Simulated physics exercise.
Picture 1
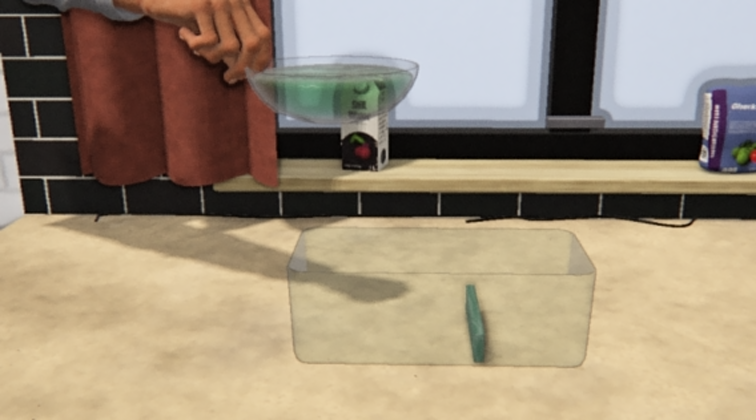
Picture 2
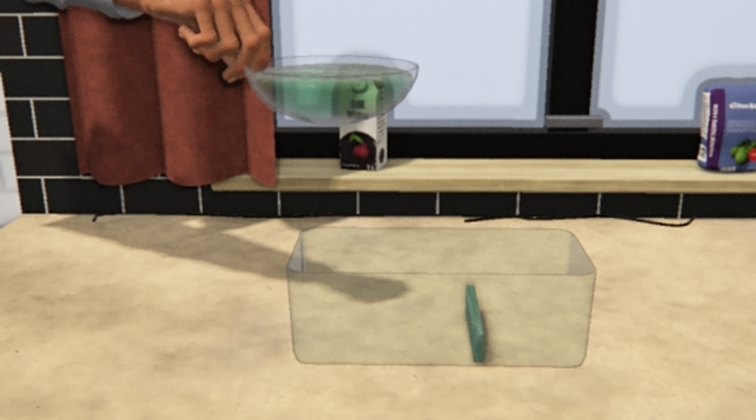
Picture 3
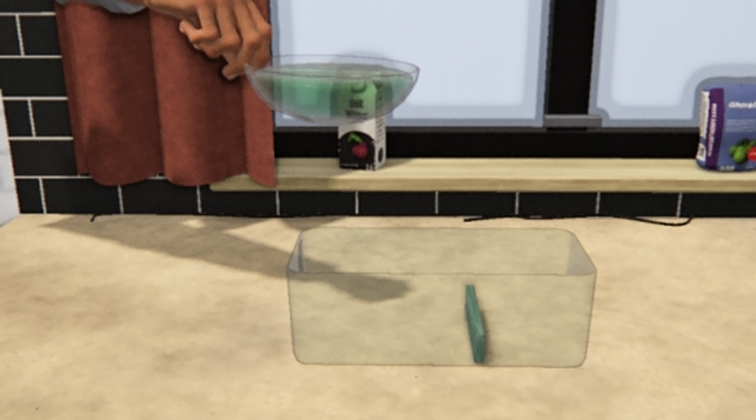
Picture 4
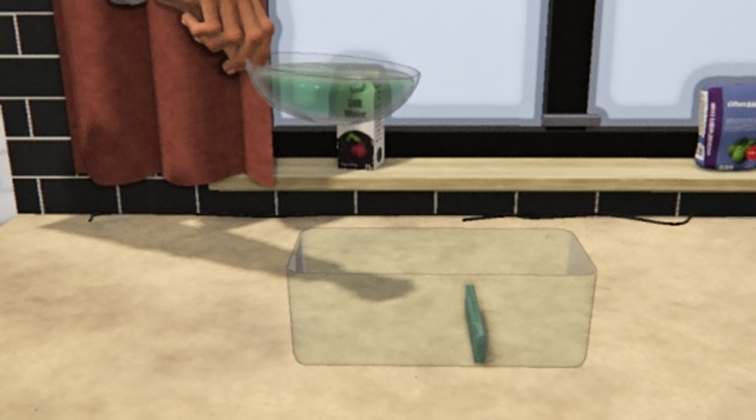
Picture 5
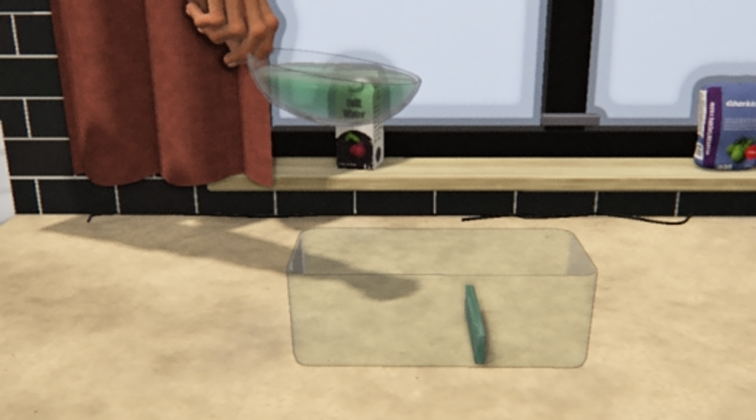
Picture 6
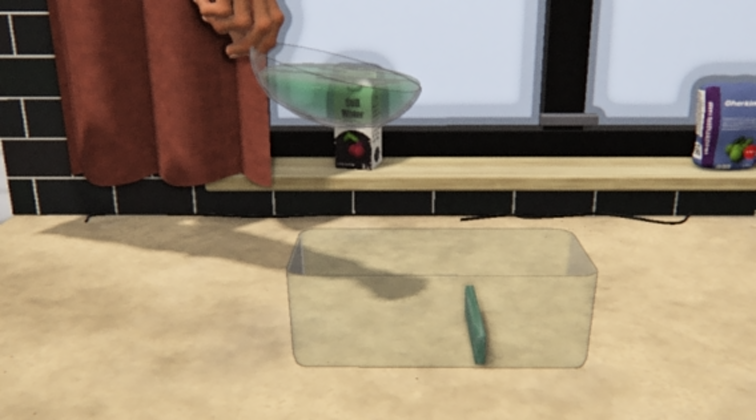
A hand gradually tilting a clear bowl of green liquid to the right above a long transparent basin on a kitchen counter.
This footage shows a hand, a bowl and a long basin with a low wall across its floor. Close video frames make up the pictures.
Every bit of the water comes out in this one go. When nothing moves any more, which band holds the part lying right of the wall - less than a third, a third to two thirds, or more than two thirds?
It falls in the band a third to two thirds.
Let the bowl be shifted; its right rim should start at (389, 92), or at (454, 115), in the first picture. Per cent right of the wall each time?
In turn 15 % and 60 %.
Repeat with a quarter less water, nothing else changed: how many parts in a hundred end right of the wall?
45 per cent.
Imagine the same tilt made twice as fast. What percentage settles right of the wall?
Roughly 30 percent.
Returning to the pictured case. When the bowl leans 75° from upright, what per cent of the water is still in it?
Looks like roughly 10 percent is still held.
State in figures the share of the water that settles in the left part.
About 45 per cent.
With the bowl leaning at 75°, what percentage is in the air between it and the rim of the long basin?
It comes to around 40 per cent.
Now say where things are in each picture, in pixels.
In the first picture, it leans 0°; its right rim is at (418, 67); the water meets the walls at (253, 74) and (414, 73); the long basin's rim runs from (296, 249) to (584, 252); the wall's top is at (475, 309).
In the second picture, it leans 1°; its right rim is at (418, 68); the water meets the walls at (252, 73) and (414, 74).
In the third picture, it leans 2°; its right rim is at (419, 71); the water meets the walls at (253, 71) and (415, 76).
In the fourth picture, it leans 5°; its right rim is at (420, 75); the water meets the walls at (254, 69) and (416, 77).
In the fifth picture, it leans 10°; its right rim is at (421, 82); the water meets the walls at (256, 69) and (418, 79).
In the sixth picture, it leans 15°; its right rim is at (421, 90); the water meets the walls at (260, 70) and (421, 85); 2 per cent is over the edge.
A moment on, the bowl is tipped on its side and 9 per cent is still to pour, 8 is left of the wall and 38 right of it.
Next, the bowl is tipped right over and 0 per cent is still to pour, 45 is left of the wall and 49 right of it.
Then the bowl is tipped right over and 0 per cent is still to pour, 46 is left of the wall and 48 right of it.
Later the bowl is tipped right over and 0 per cent is still to pour, 46 is left of the wall and 48 right of it.
Finally, 46 per cent lies left of the wall, 48 right of it and 6 outside.
